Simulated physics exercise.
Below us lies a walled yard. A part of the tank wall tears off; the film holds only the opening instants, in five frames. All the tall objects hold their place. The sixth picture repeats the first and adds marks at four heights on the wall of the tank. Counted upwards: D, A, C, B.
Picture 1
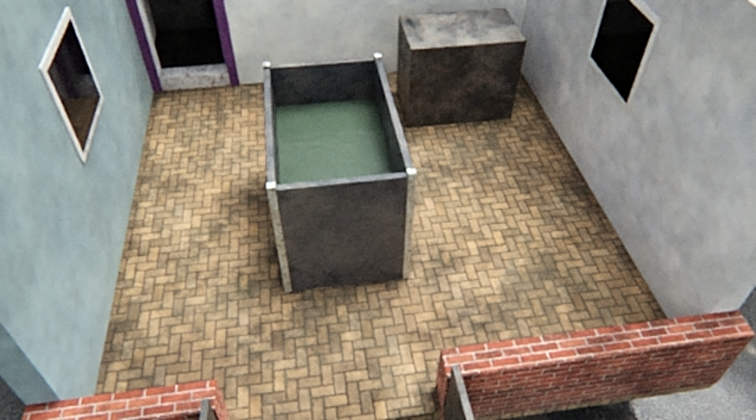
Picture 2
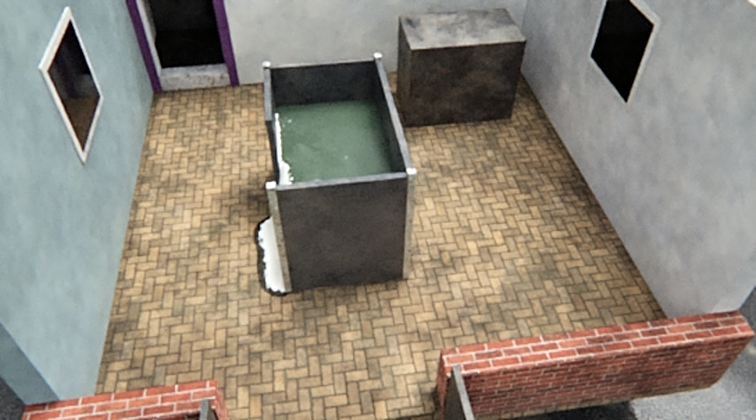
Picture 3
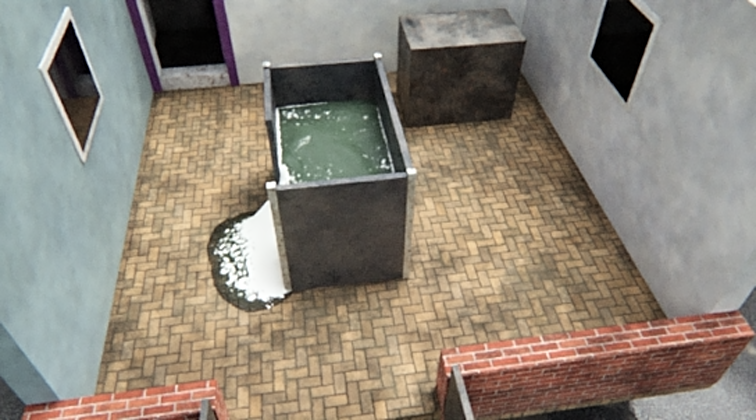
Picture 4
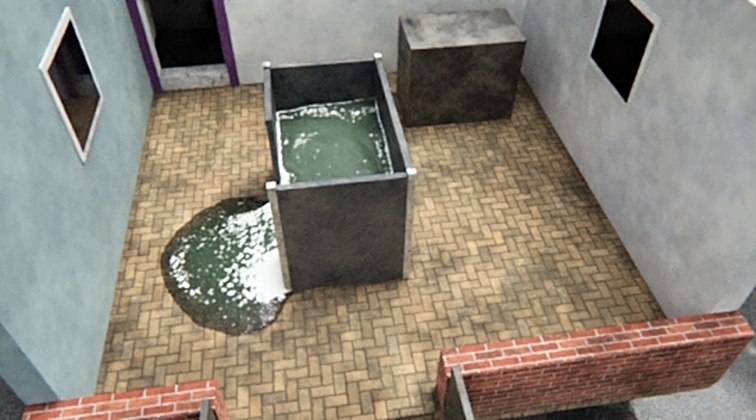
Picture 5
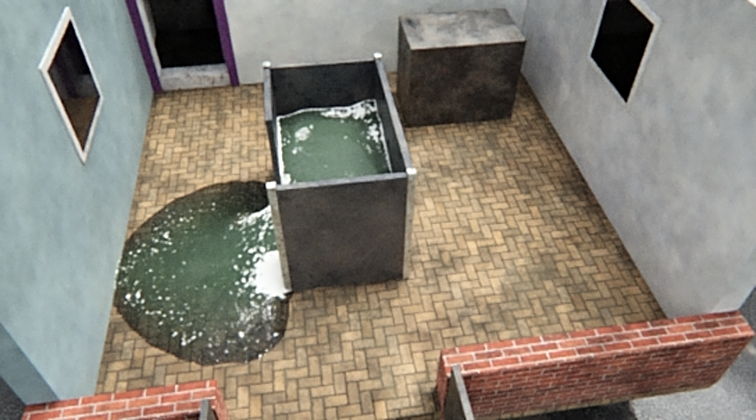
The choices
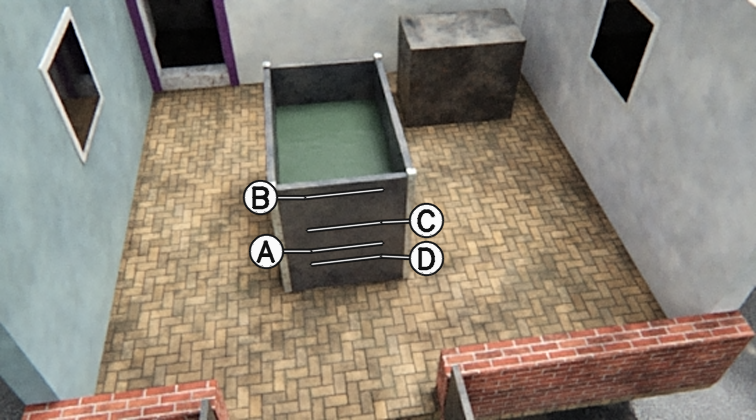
Green water sits still in a dark, open-topped tank in a walled, brick-paved yard, then pours out low on the tank's left side in a burst of white foam. The foamy water fans out leftward across the paving into a wide, dark green puddle, while the level in the tank sinks slightly.
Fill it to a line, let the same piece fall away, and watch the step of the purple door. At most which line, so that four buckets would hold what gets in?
I would pick mark C.
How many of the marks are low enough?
Three of the four.
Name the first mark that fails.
The answer is B.
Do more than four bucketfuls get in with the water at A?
No, not at all.
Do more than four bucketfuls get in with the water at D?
No.
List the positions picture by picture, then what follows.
Water in the tank at rest, its middle at (334, 154); foot of the purple doorway at (197, 88); open gate at (330, 361), in the first frame.
In the second frame, 1 % of the ground under water, visible out to (280, 268).
In the third frame, 4 % of the ground under water, visible out to (227, 225).
In the fourth frame, 7 % of the ground under water, visible out to (172, 248).
In the fifth frame, 14 % of the ground under water, visible out to (116, 291).
In white, A at (346, 247); B at (343, 193); C at (345, 226); D at (347, 260); from the bottom up D, A, C, B.
With A, nothing gets over.
With B, about 8 bucketfuls get in.
With C, a bucket or two gets in.
With D, nothing gets over.
